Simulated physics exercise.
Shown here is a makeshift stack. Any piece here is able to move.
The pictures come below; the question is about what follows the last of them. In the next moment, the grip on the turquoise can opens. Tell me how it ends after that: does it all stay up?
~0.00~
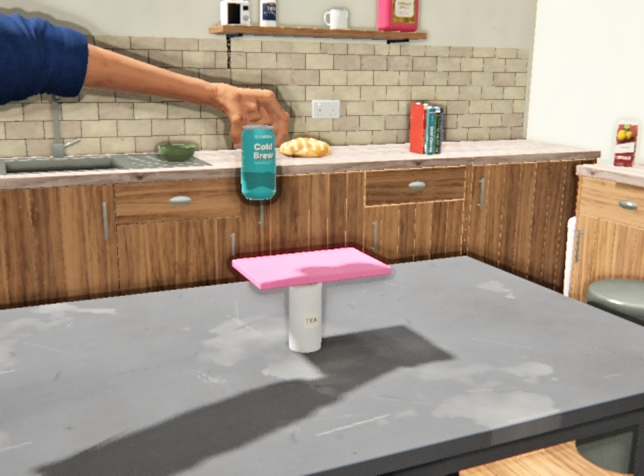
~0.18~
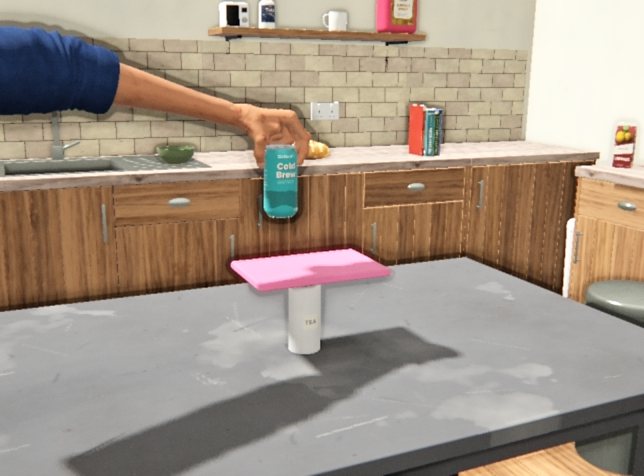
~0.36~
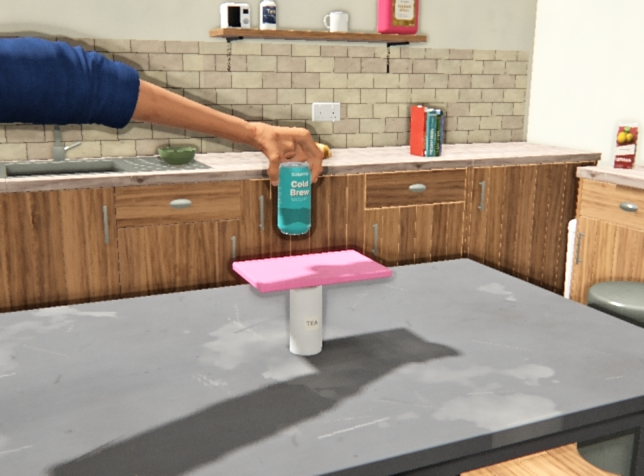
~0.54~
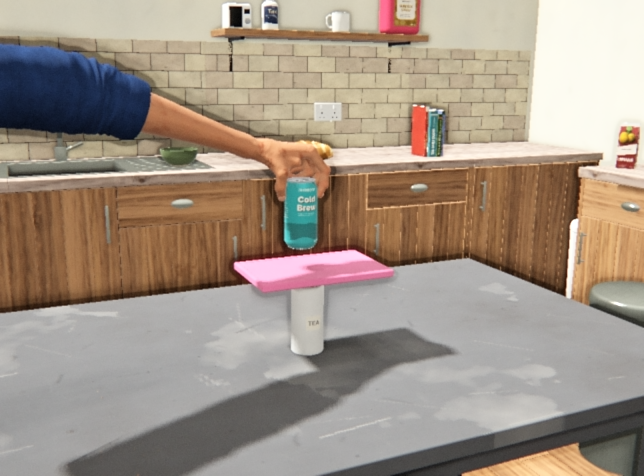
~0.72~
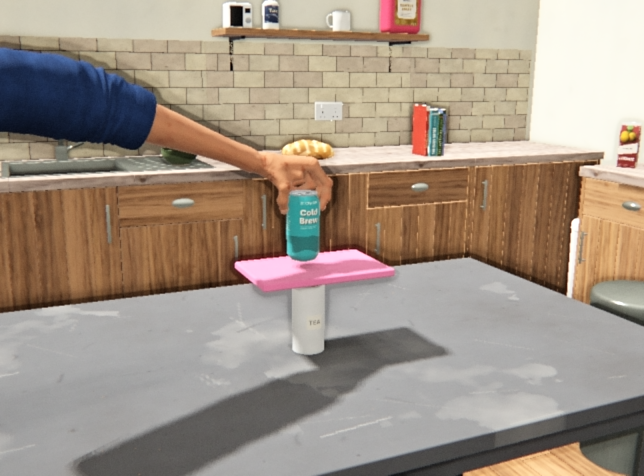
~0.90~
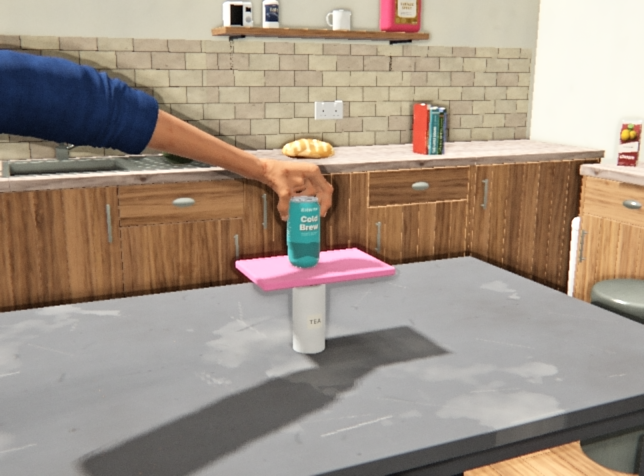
Yes.
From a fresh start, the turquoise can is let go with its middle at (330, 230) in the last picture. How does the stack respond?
Outcome: Stable.
After 1.20 s, no change.
After 1.60 s, turquoise can resting near (304, 233).
In the end (2.0 s), all 3 unmoved. At the end, from the last picture's camera, turquoise can near (304, 233). The stack keeps its balance.
